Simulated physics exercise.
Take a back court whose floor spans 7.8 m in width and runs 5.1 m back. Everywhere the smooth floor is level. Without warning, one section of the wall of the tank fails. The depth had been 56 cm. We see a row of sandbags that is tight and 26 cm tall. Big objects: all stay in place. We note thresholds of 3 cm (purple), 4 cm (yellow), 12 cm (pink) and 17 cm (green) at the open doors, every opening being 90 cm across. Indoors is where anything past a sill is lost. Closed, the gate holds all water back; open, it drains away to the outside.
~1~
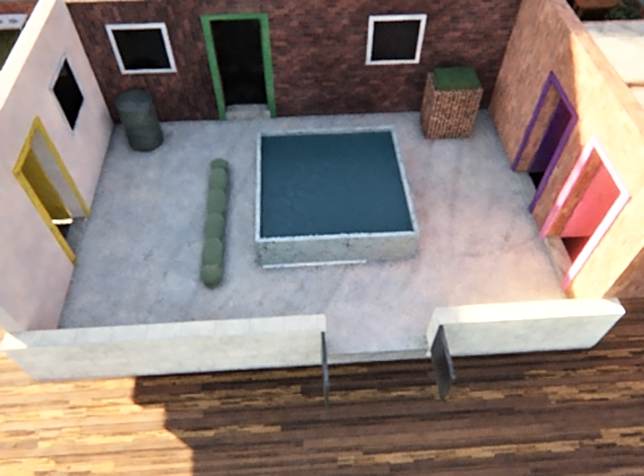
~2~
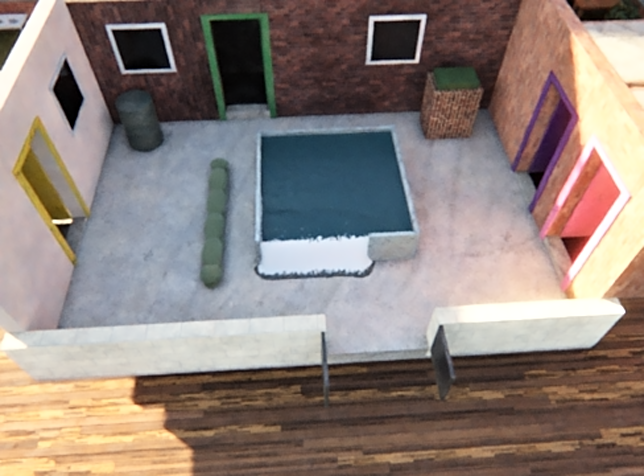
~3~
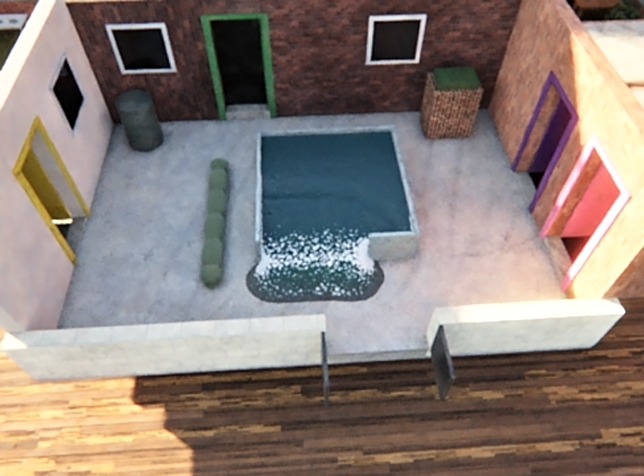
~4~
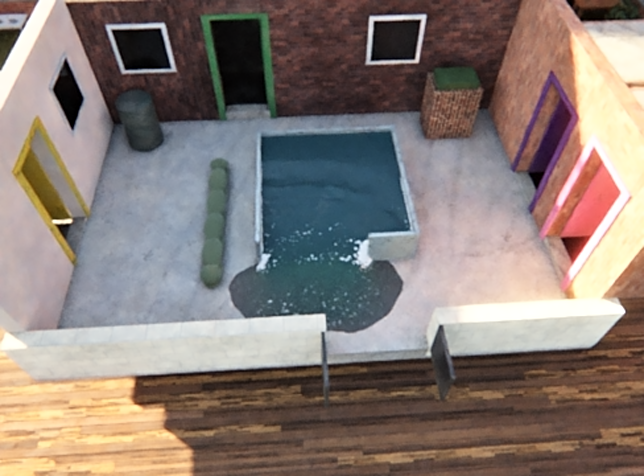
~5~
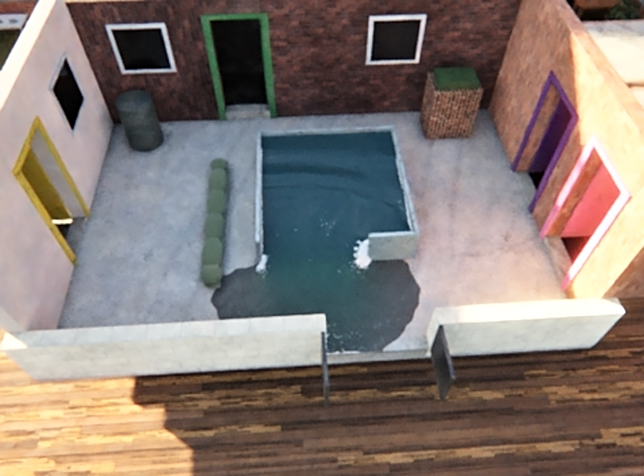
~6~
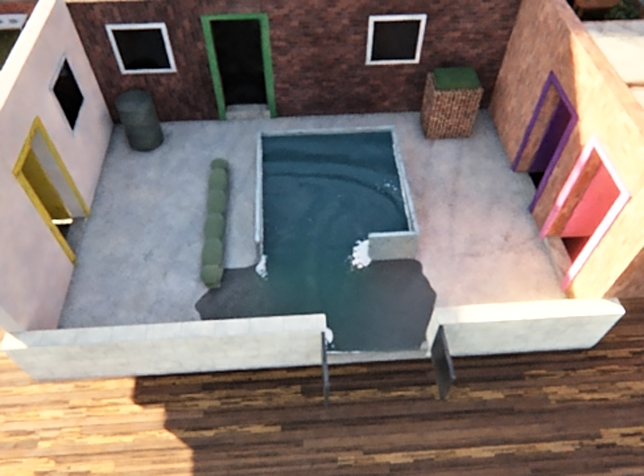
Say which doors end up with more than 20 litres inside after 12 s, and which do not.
Outcome: Watch the purple door: It will not outstrip the limit. Watch the yellow door: It will outstrip the limit. Watch the pink door: It will not outstrip the limit. Watch the green door: It will not outstrip the limit.
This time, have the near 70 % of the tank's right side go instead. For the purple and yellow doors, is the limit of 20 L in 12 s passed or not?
Outcome at purple: Exceeded; outcome at yellow: Not exceeded.
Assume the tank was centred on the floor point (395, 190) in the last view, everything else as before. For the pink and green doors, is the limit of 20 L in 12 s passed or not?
For the pink door, the amount is acceptable; for the green door, the amount is acceptable.
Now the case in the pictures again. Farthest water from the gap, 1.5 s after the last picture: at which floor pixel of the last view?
Somewhere near pixel (50, 355).
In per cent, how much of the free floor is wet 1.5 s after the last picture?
Roughly 25 percent.
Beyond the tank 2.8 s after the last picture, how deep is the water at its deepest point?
Depth max: Approx. 30 cm.
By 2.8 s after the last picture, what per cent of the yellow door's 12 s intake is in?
By then it's near 15% of the total.
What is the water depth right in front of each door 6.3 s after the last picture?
You'd get purple at 2 cm, yellow at 7 cm, pink at 5 cm, and green at 9 cm.
Then, 0.7 s after the last picture water covers 15 % of the floor and is deepest (42 cm) near (302, 340); purple door not reached, yellow door not reached, pink door not reached, green door not reached.
Then, 1.5 s after the last picture water covers 25 % of the floor and is deepest (41 cm) near (301, 329); purple door not reached, yellow door not reached, pink door not reached, green door not reached.
Then, 2.8 s after the last picture water covers 35 % of the floor and is deepest (30 cm) near (76, 354); purple door not reached, yellow door 12 cm at the sill, 13 L in, pink door not reached, green door not reached.
Then, 6.3 s after the last picture water covers 70 % of the floor and is deepest (17 cm) near (203, 122); purple door 2 cm at the sill, 0 L in, yellow door 7 cm at the sill, 67 L in, pink door 5 cm at the sill, 0 L in, green door 9 cm at the sill, 0 L in.
Then, 11.3 s after the last picture water covers 90 % of the floor and is deepest (12 cm) near (480, 110); purple door 6 cm at the sill, 4 L in, yellow door 5 cm at the sill, 87 L in, pink door 3 cm at the sill, 0 L in, green door 6 cm at the sill, 0 L in.
